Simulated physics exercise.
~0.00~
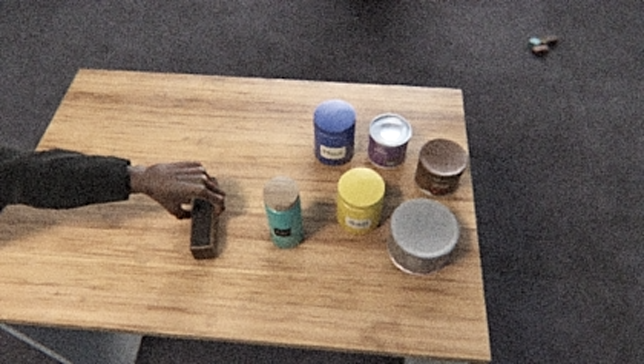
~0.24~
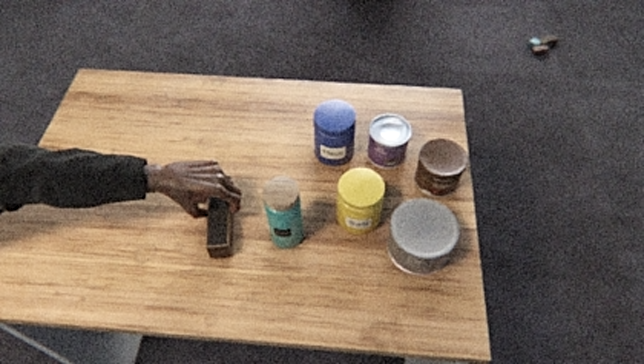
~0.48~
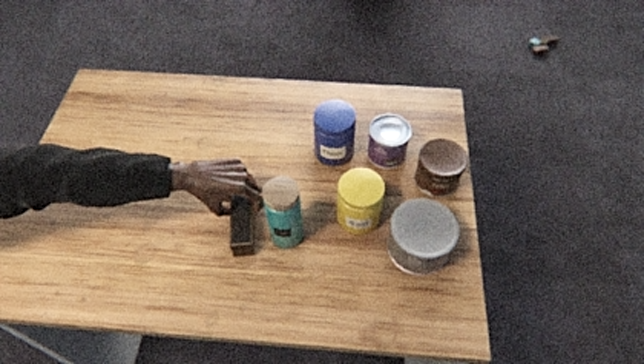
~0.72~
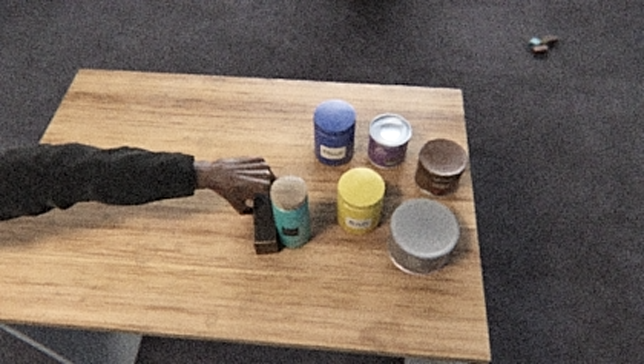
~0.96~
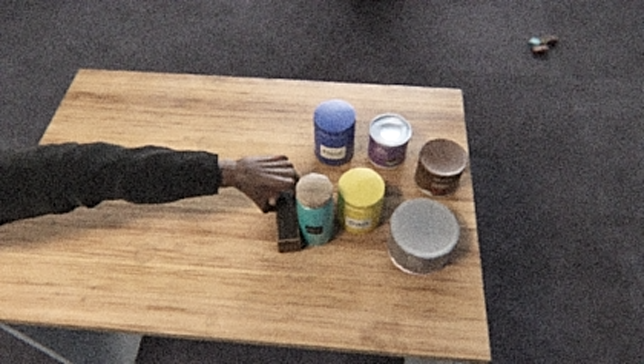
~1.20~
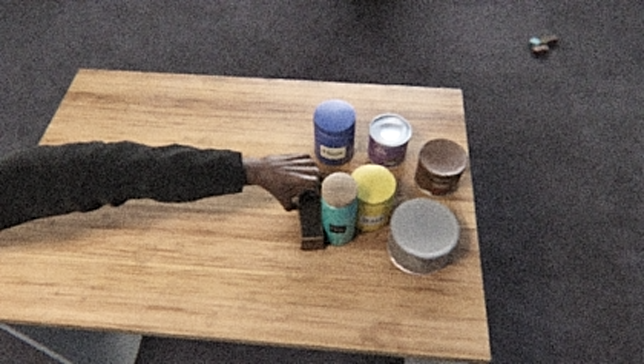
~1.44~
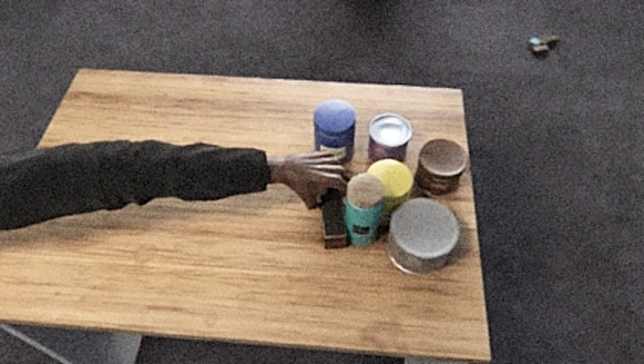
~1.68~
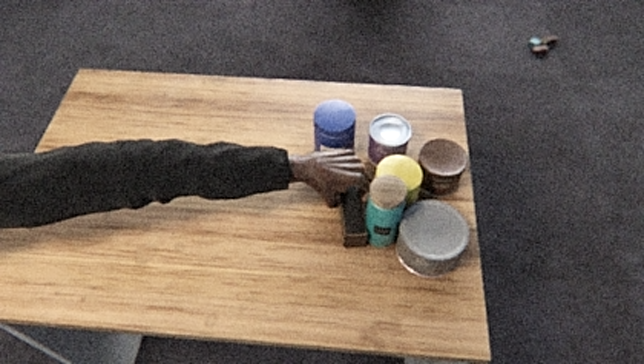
A hand slides a dark block rightward, pushing the turquoise jar and then the yellow jar toward the tubs, all upright.
